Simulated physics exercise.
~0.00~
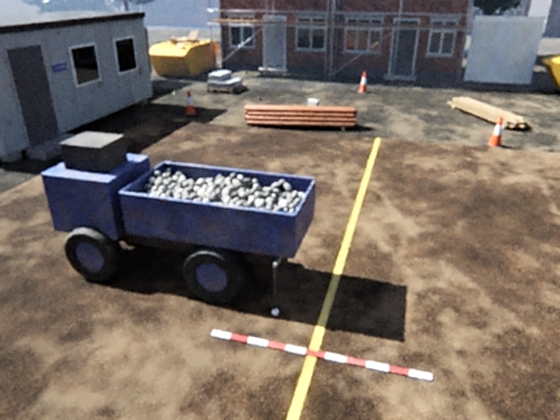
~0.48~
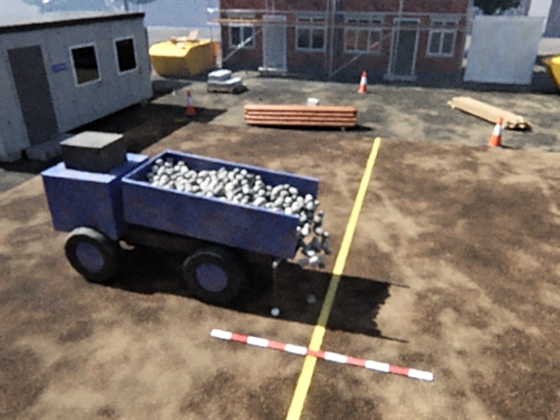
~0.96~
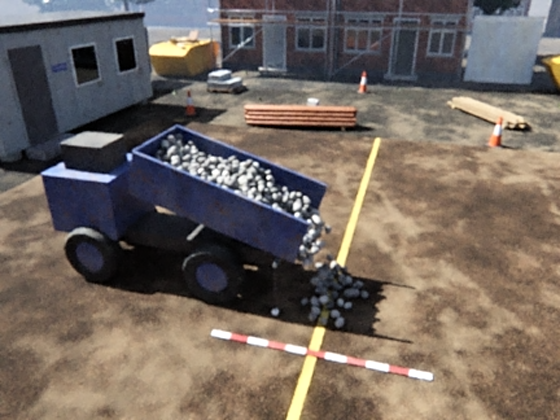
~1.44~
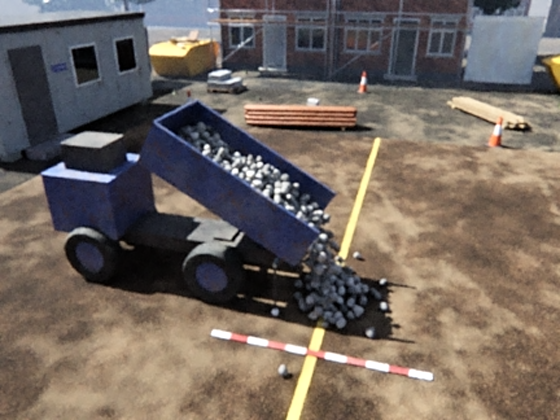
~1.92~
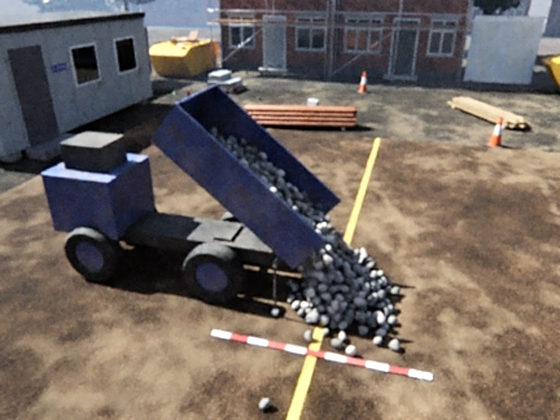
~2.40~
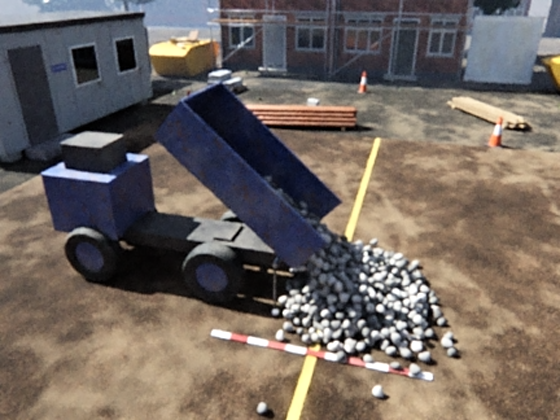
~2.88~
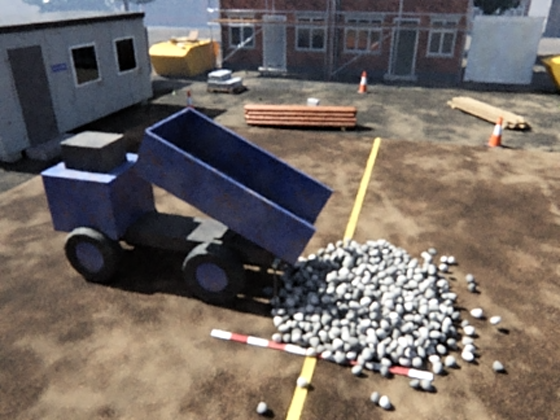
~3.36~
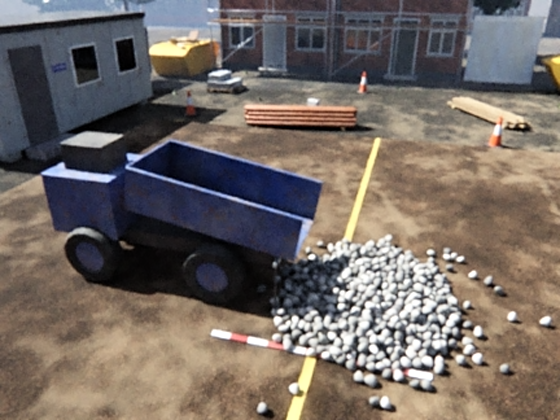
A blue truck bed loaded with grey and white stones tips up toward the right, spilling them onto the ground in a growing heap across a yellow line, then lowers partway, empty, leaving most of the stones beyond the line and a few scattered around.
